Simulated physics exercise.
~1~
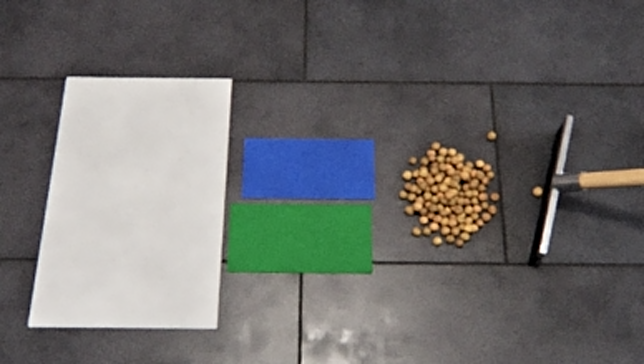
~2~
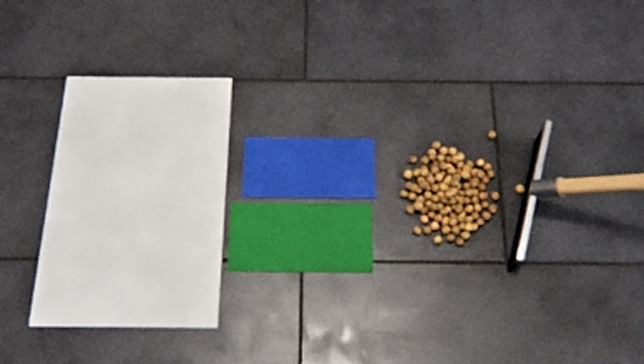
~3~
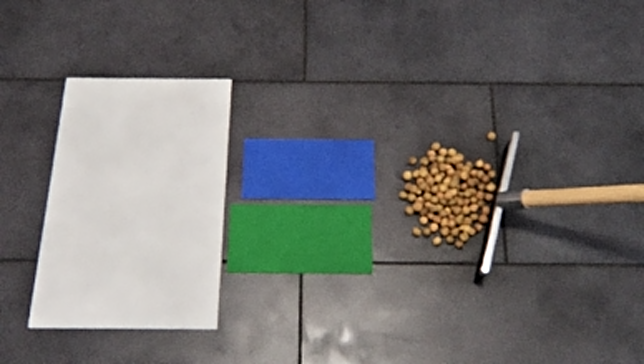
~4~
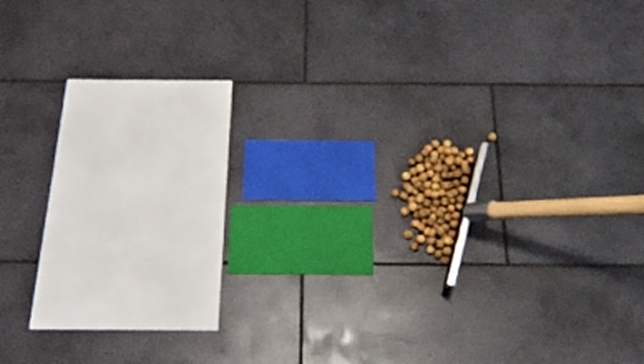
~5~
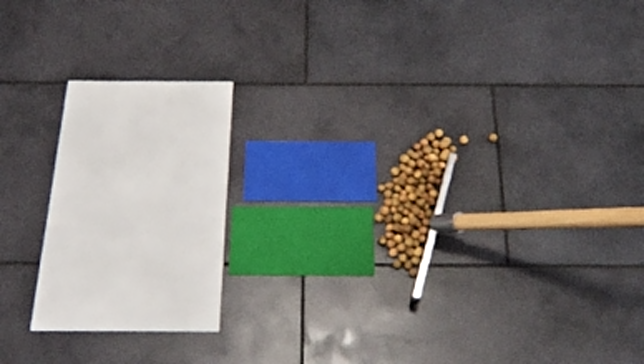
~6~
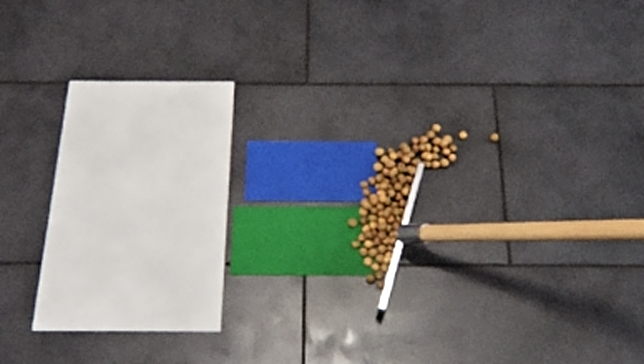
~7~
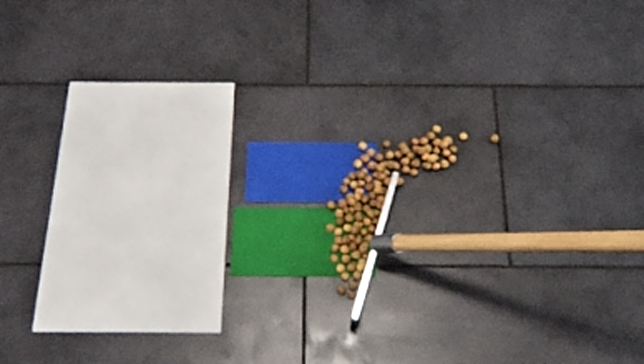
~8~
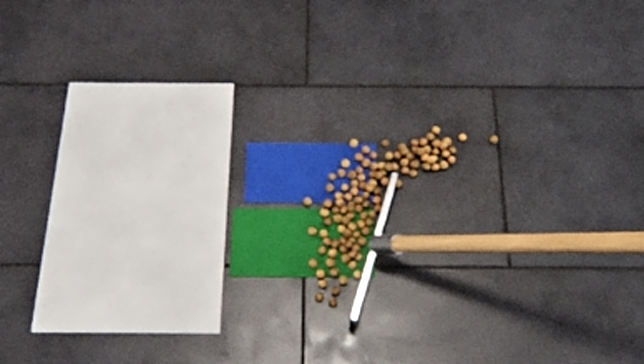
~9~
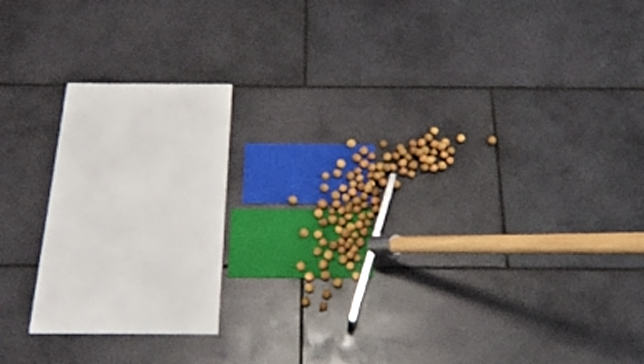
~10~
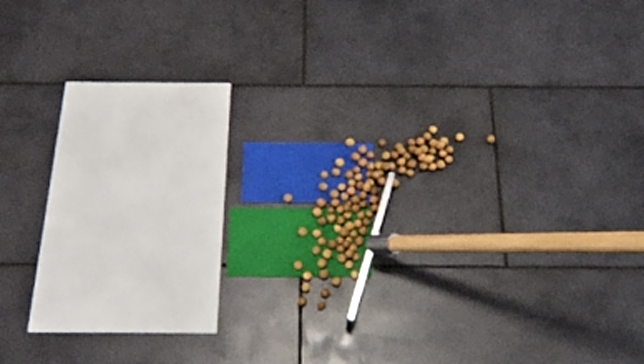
A floor of dark grey tiles is seen from above, with the view swaying slightly. A large white sheet lies at the left, a blue sheet above a green one sits in the middle, and a heap of small wooden beads rests to their right. From the right, a slanted squeegee on a wooden handle moves left into the heap and pushes beads onto the blue and green sheets, while others trail off past its upper end. The squeegee halts, and some beads roll a little farther left. They settle scattered over both coloured sheets and bare tiles, with none on the white sheet.
